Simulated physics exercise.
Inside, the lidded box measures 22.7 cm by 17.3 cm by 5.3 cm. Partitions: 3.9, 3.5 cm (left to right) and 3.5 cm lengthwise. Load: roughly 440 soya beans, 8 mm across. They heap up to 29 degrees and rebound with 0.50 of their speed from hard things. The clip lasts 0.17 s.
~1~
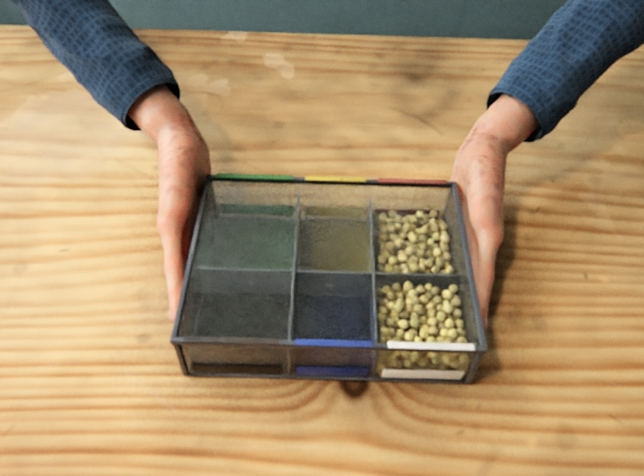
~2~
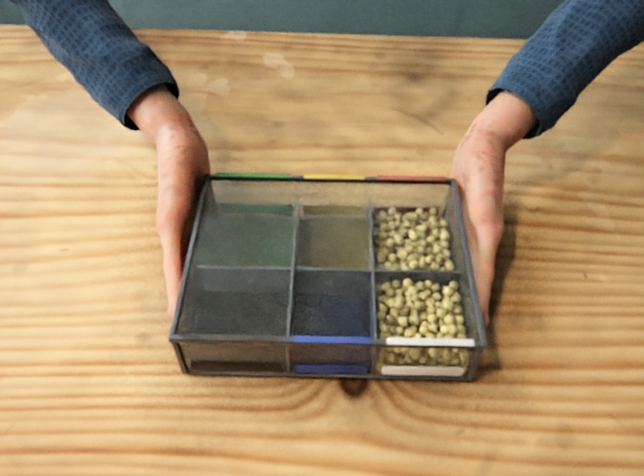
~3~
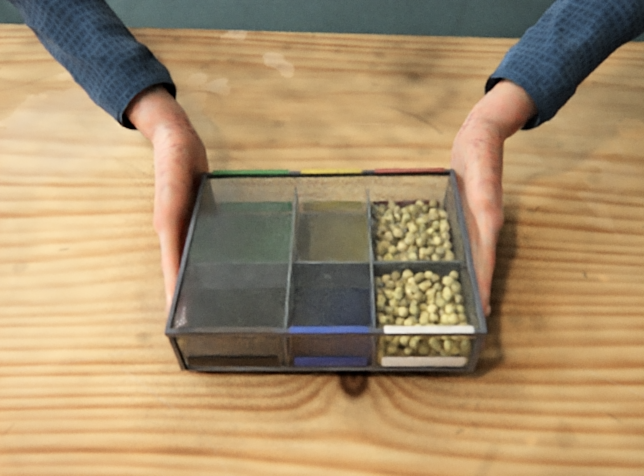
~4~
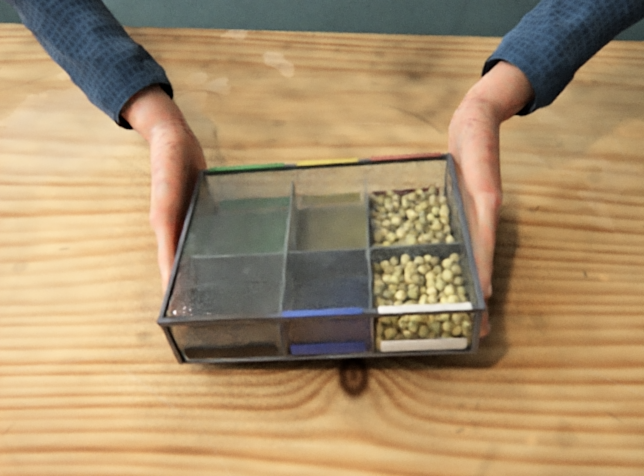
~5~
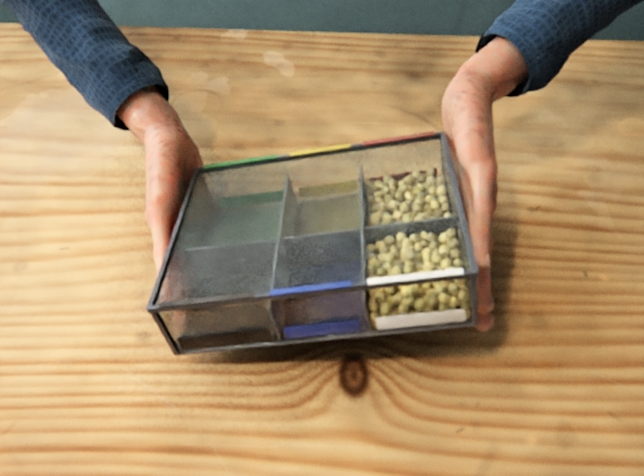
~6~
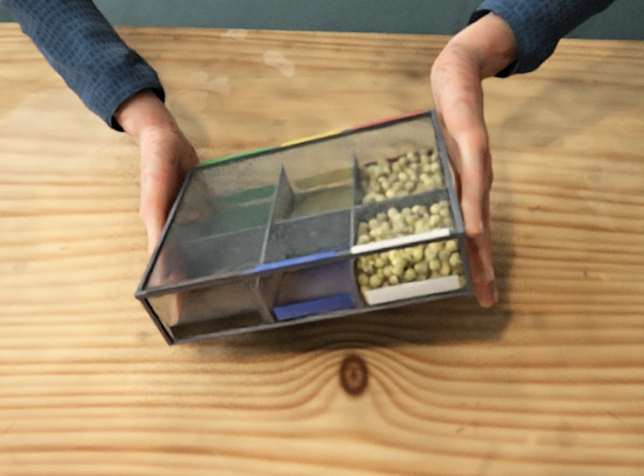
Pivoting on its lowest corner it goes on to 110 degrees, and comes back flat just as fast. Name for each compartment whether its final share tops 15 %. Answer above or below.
Red: Above, blue: Below, green: Above, yellow: Below, white: Above, black: Below.
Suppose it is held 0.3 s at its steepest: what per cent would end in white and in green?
In that case white 25, green 30.
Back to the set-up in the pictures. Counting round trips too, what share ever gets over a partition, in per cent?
About 40 per cent.
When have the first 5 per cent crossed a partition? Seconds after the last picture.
At about 0.40 s.
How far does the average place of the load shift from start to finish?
About 6.0 cm.
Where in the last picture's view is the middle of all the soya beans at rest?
Around (382, 258).
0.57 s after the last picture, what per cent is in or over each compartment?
Red 40; blue 5; green 5; yellow 10; white 40; black 0.
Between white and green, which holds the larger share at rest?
It is the white one.
Then, 0.57 s after the last picture, tilt 109 degrees; red 40 %, blue 5 %, green 5 %, yellow 10 %, white 40 %.
Then, 0.94 s after the last picture, tilt 48 degrees; red 30 %, blue 5 %, green 25 %, yellow 10 %, white 35 %.
Then, 1.41 s after the last picture, tilt 0 degrees; red 30 %, blue 5 %, green 25 %, yellow 10 %, white 30 %.
In the end, red 30 %, blue 5 %, green 25 %, yellow 10 %, white 30 %, black 0 %.
